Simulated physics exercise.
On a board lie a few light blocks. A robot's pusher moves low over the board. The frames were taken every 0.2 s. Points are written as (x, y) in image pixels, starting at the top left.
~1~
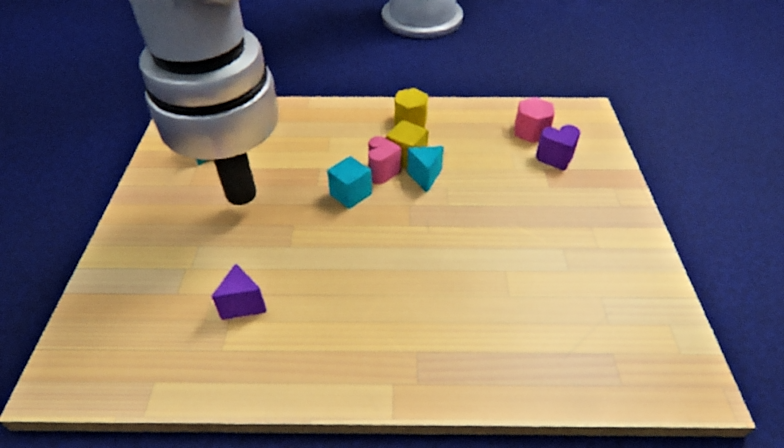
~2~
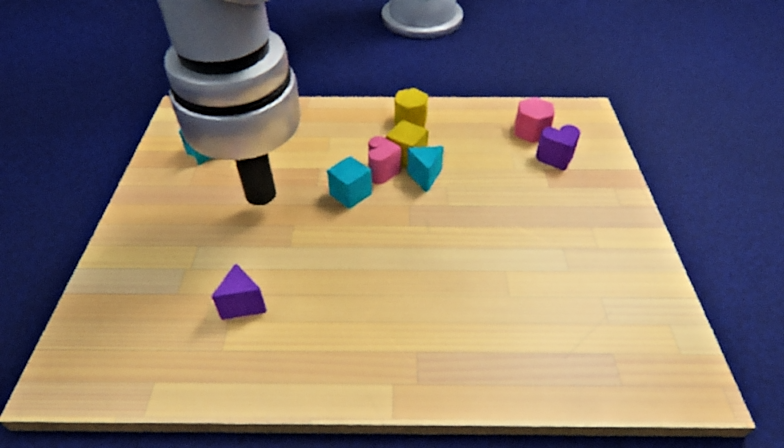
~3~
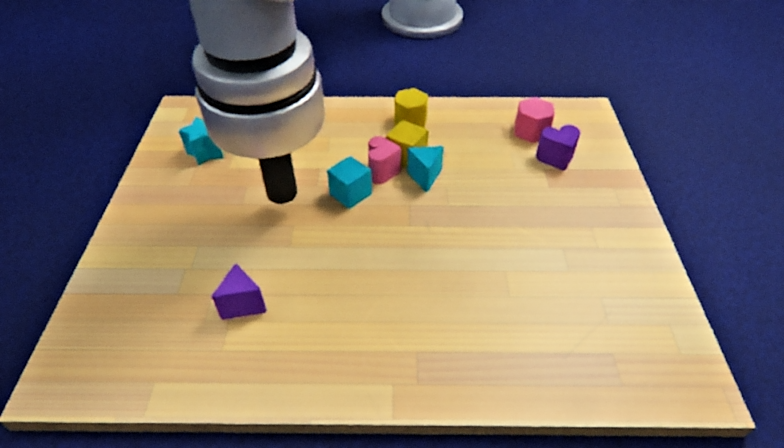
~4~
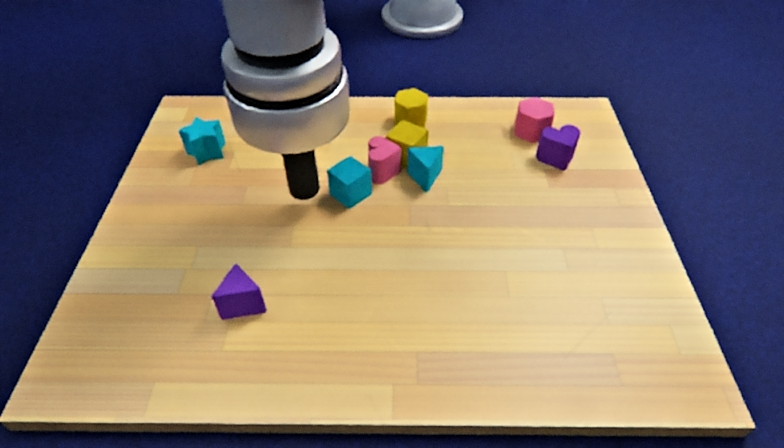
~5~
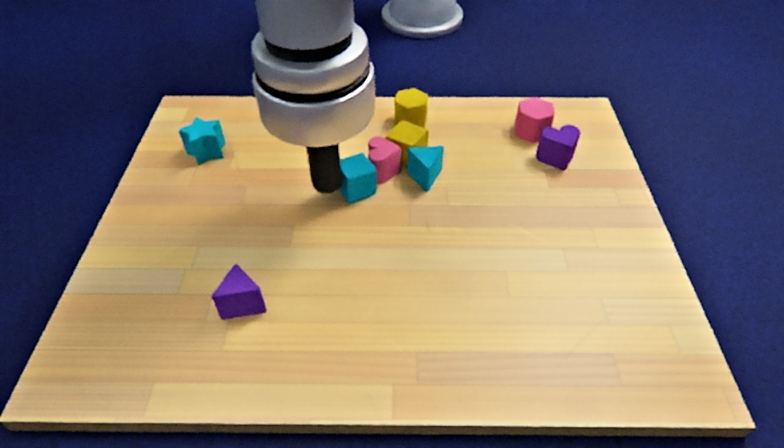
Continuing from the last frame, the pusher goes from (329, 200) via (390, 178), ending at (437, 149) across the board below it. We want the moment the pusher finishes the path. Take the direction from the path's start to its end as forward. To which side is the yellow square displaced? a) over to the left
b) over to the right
a
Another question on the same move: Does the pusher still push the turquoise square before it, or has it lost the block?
When the path is over, you would find the turquoise square off to the side or behind the pusher.
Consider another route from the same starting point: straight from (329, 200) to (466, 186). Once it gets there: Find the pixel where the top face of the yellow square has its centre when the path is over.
At pixel (424, 115).
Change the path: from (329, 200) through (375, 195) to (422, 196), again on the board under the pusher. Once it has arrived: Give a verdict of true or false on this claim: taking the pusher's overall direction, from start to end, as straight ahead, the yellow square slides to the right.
That is false.
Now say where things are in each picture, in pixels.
In the first picture, pusher's lower end (242, 196); turquoise square (349, 169); pink heart-shaped block (382, 147); yellow square (407, 132); turquoise triangular piece (427, 153).
In the second picture, pusher (261, 196); blocks still.
In the third picture, pusher (282, 195); blocks still.
In the fourth picture, pusher (305, 191); blocks still.
In the fifth picture, pusher (327, 185); turquoise square (355, 165); pink heart-shaped block (382, 147); yellow square (407, 132); turquoise triangular piece (427, 153).
What follows on the original path. One third of the way, pusher (371, 171); turquoise square (401, 156), turned 15° clockwise; pink heart-shaped block (418, 140), turned 50° anticlockwise; yellow square (421, 121), turned 35° anticlockwise; turquoise triangular piece (443, 152), turned 55° clockwise.
Two thirds of the way, pusher (409, 153); turquoise square (438, 150), turned 45° clockwise; pink heart-shaped block (447, 132), turned 75° anticlockwise; yellow square (423, 118), turned 50° anticlockwise; turquoise triangular piece (473, 151), turned 75° clockwise.
At the end, pusher (438, 134); turquoise square (447, 149), turned 70° clockwise; pink heart-shaped block (467, 124), turned 20° anticlockwise; yellow square (427, 108), turned 60° anticlockwise; turquoise triangular piece (478, 154), turned 60° clockwise.
